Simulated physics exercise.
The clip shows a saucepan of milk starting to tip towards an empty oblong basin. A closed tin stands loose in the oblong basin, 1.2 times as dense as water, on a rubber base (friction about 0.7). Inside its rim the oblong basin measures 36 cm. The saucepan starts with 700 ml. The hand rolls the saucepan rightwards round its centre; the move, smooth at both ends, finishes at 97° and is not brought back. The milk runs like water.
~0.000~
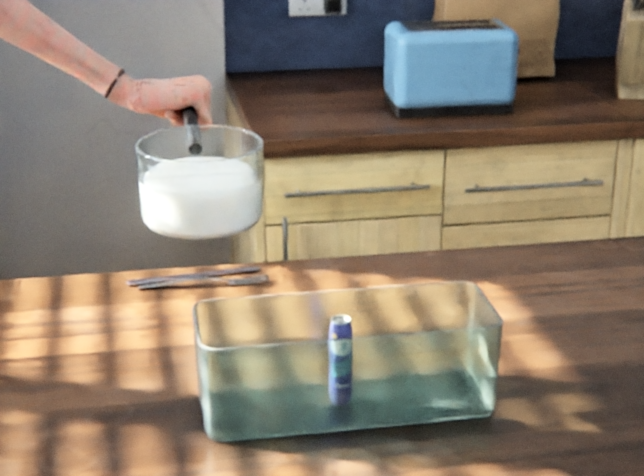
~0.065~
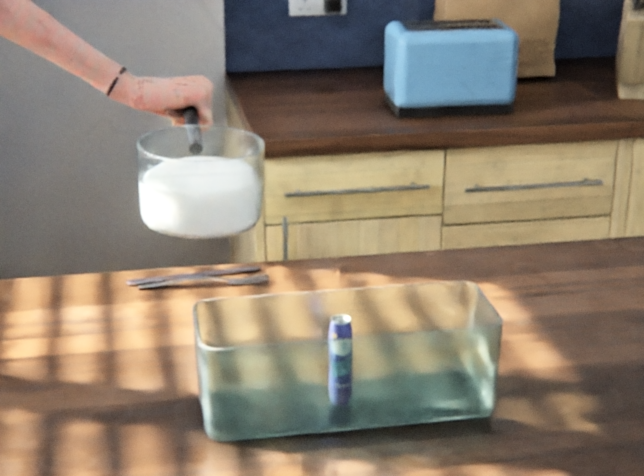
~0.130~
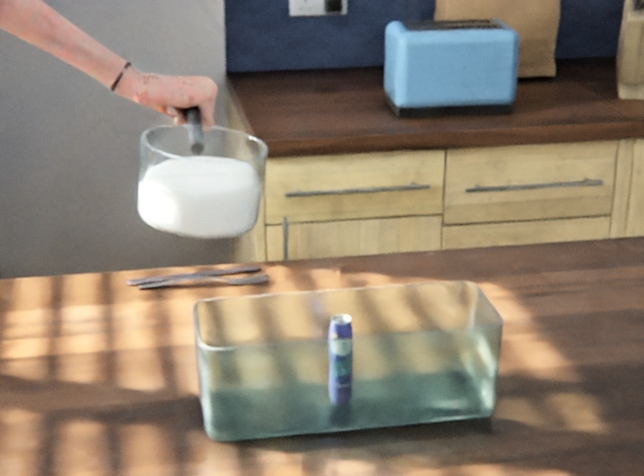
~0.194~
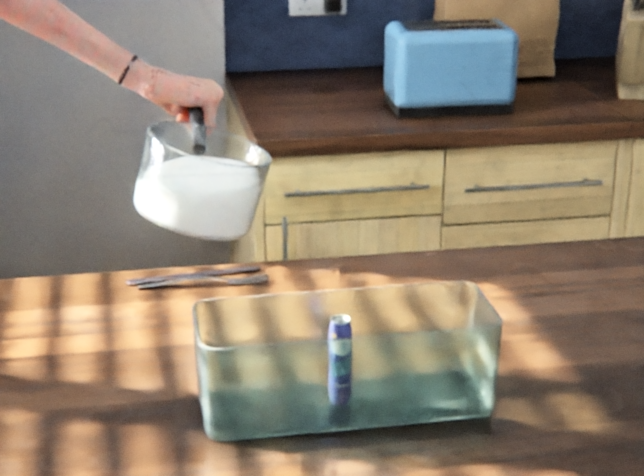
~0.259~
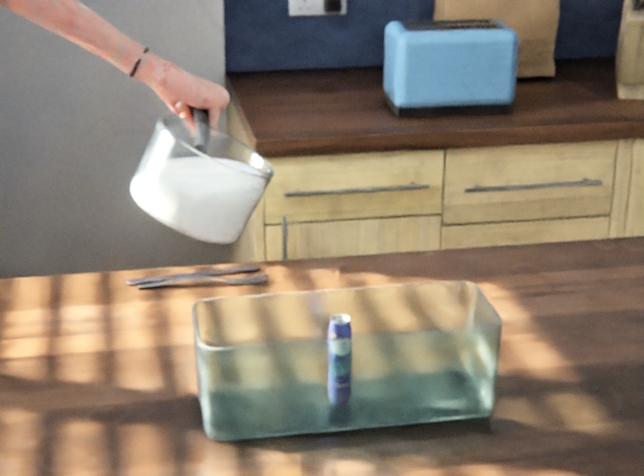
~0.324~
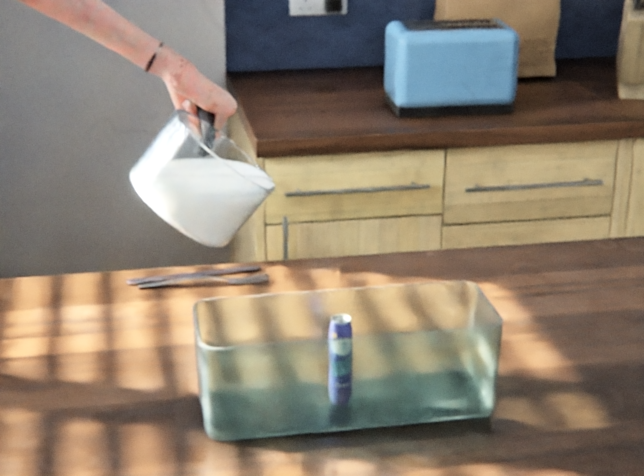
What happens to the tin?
The tin falls.
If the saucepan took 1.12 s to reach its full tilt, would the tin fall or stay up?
Then it remains upright.
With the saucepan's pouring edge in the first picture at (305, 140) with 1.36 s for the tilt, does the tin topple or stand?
Then it stays up.
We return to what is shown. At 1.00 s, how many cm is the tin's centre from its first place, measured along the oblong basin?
Some 8 cm.
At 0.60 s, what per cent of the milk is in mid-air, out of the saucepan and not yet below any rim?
Near 42 in a hundred.
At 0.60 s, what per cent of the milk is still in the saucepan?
About 46 per cent.
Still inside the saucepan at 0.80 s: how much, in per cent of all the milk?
Near 16 in a hundred.
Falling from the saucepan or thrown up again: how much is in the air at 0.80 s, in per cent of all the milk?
Some 16 per cent.
By 0.60 s the tilt is 89° and 46 per cent is still to pour; the tin stands where it began.
By 0.80 s the tilt is 97° and 17 per cent is still to pour; the tin leans 17°.
By 1.00 s the tilt is 97° and 5 per cent is still to pour; the tin lies on its side.
By 1.23 s the tilt is 97° and 1 per cent is still to pour; the tin lies on its side.
At rest the tin lies on its side.
